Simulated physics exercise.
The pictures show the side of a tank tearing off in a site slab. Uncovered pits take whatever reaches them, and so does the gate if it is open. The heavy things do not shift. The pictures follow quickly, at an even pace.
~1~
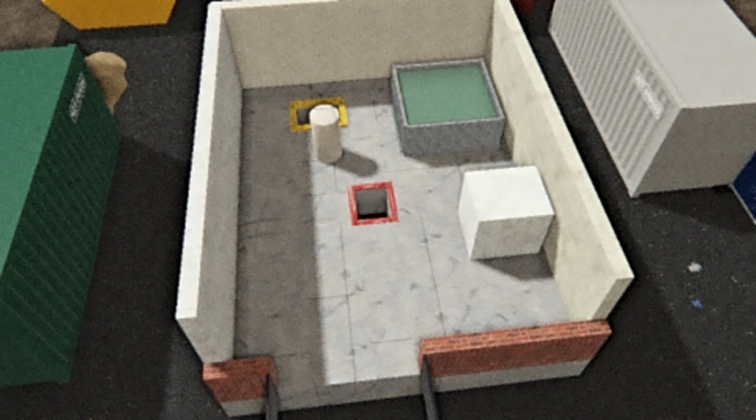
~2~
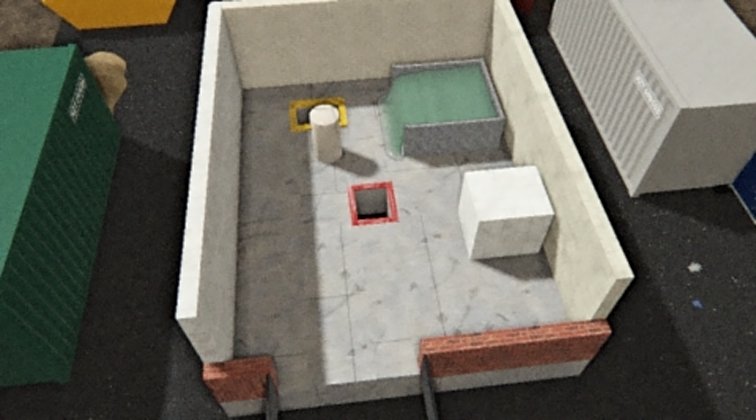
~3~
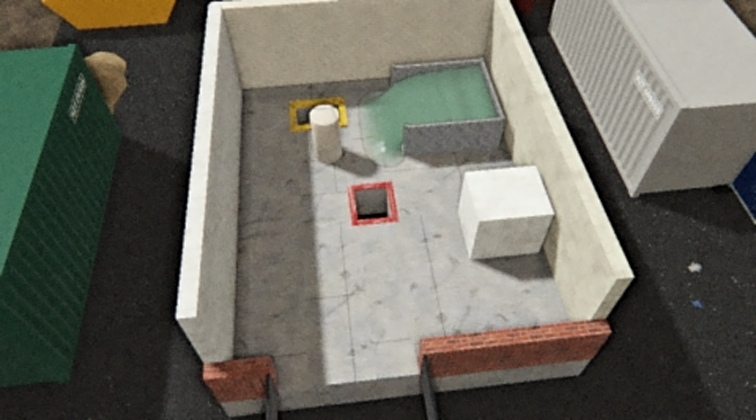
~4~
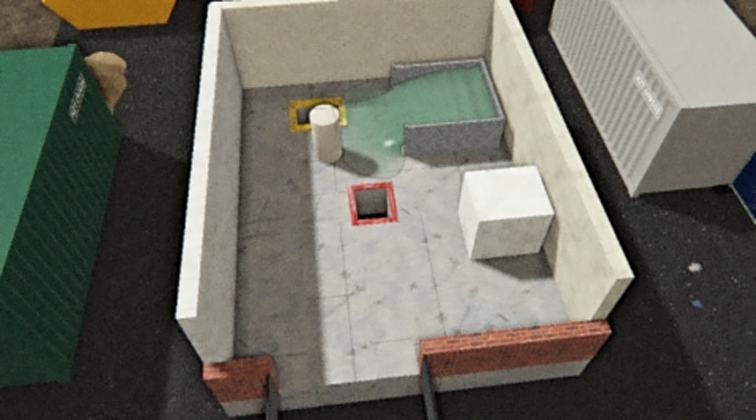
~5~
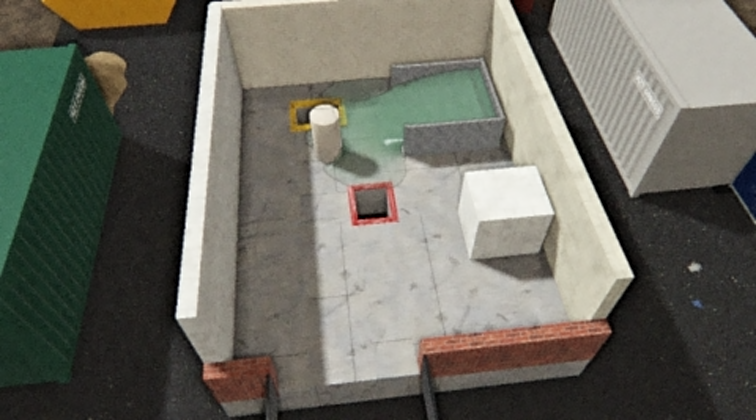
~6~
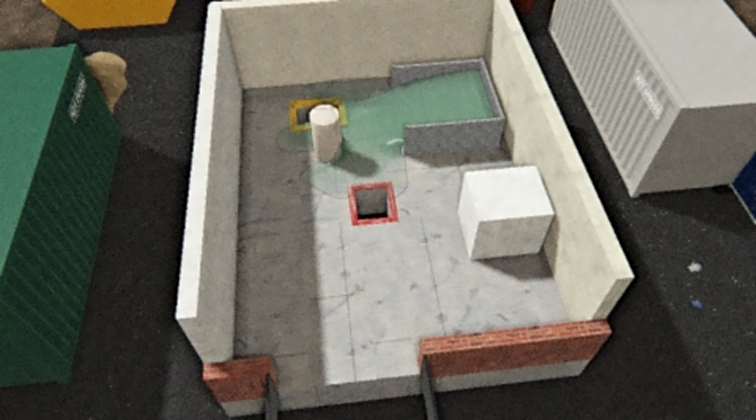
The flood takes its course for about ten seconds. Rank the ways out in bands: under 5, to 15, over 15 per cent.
In the end: The gate takes above 15 %; the yellow pit takes above 15 %; the red pit takes between 5 and 15 %.
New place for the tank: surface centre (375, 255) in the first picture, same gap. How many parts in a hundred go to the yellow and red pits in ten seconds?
Parts in a hundred: Yellow 10, red 2.
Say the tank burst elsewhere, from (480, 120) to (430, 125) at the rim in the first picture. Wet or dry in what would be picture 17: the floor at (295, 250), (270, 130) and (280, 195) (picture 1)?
One after the other: Not flooded, no water, clear.
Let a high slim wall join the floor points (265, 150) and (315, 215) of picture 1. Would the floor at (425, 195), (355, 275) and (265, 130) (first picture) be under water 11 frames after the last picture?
One after the other: Not flooded, flooded, flooded.
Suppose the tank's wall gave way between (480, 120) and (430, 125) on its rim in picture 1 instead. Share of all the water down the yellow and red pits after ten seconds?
In per cent: Yellow 0, red 14.
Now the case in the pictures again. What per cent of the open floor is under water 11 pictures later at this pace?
I make it 45 per cent.
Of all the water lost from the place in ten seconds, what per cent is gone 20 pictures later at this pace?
Some 50 per cent.
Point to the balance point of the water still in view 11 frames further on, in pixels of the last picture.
Roughly at (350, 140).
A moment on, water covers 30 % of the floor; the gate 0 %, the yellow pit 9 %, the red pit 1 %.
Next, water covers 45 % of the floor; the gate 0 %, the yellow pit 18 %, the red pit 2 %.
Then, water covers 55 % of the floor; the gate 0 %, the yellow pit 25 %, the red pit 4 %.
Later, water covers 70 % of the floor; the gate 8 %, the yellow pit 30 %, the red pit 7 %.
In the end, water covers 80 % of the floor; the gate 19 %, the yellow pit 30 %, the red pit 10 %.
